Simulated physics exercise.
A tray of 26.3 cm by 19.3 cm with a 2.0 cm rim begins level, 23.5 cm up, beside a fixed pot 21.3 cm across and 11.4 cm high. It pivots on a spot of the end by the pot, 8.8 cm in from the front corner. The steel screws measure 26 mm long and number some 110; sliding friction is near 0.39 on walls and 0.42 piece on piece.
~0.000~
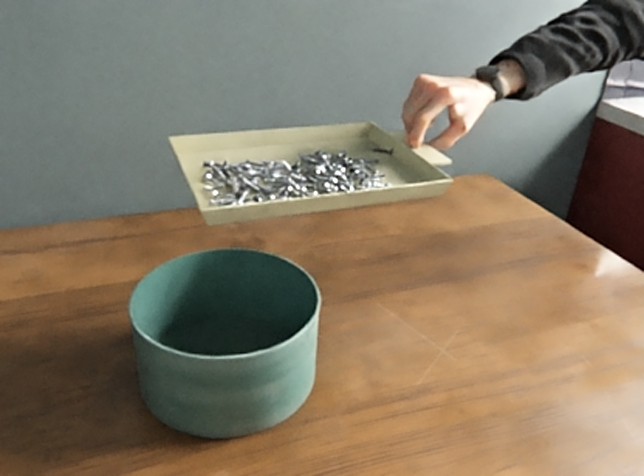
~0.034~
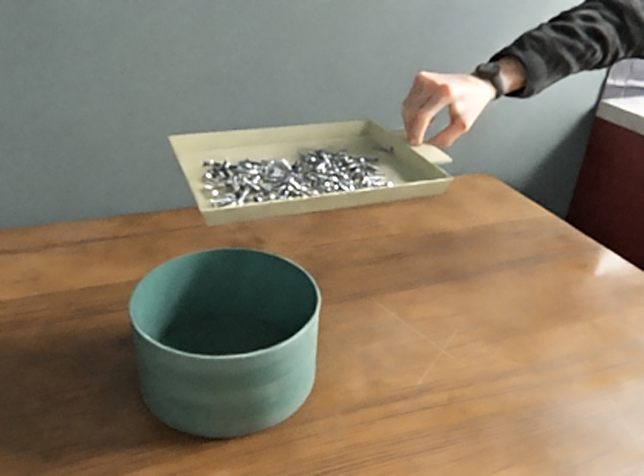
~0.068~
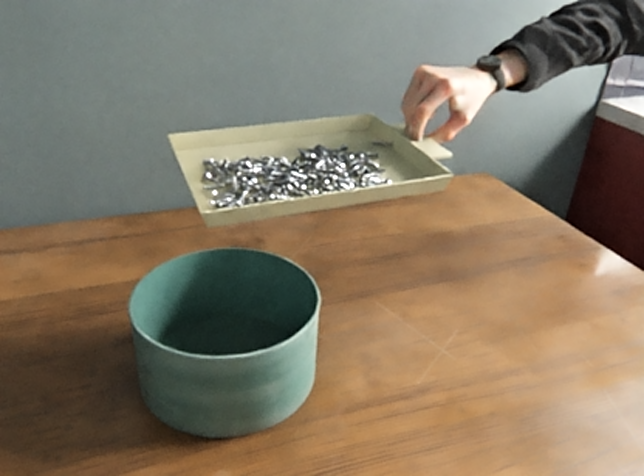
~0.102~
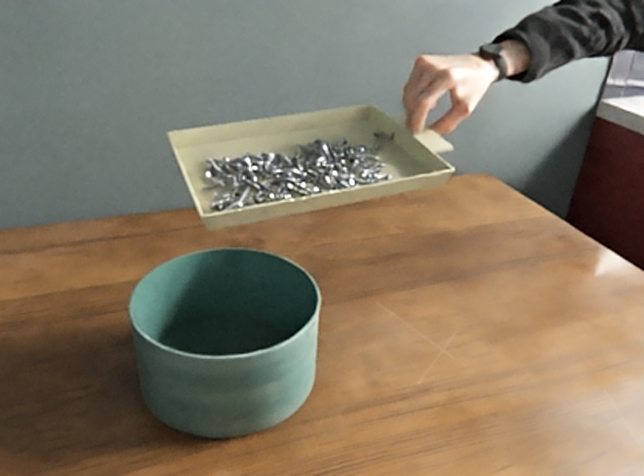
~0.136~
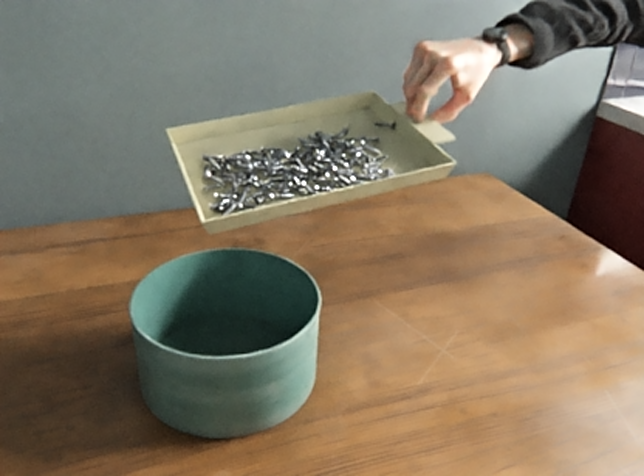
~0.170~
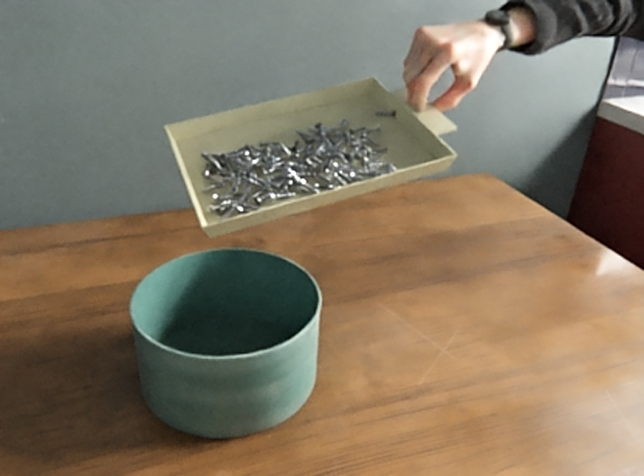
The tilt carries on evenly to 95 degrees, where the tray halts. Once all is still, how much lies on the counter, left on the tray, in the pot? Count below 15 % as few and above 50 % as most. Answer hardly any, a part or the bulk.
Counter hardly any, tray hardly any, pot the bulk.
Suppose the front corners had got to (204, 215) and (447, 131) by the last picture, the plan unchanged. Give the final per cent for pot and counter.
Pot 70, counter 30.
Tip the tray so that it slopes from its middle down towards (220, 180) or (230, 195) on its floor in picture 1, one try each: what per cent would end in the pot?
About 40 and 75 per cent.
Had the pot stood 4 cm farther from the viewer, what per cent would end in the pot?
In that case some 65 per cent.
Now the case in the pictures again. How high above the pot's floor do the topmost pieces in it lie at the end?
Roughly 2.0 cm.
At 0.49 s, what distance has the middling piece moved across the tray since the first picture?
Roughly 6 cm.
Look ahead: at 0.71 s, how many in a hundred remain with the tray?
Some 70 per cent of the load.
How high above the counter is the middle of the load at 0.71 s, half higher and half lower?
About 20 cm.
Then, at 0.49 s, tilt 53 degrees; the tray holds 100 %, the pot 0 %.
After 0.71 s, tilt 80 degrees; the tray holds 70 %, the pot 10 %.
Then, at 1.04 s, tilt 95 degrees; the tray holds 0 %, the pot 95 %.
At rest (1.5 s), counter 0 %, tray 0 %, pot 100 %.
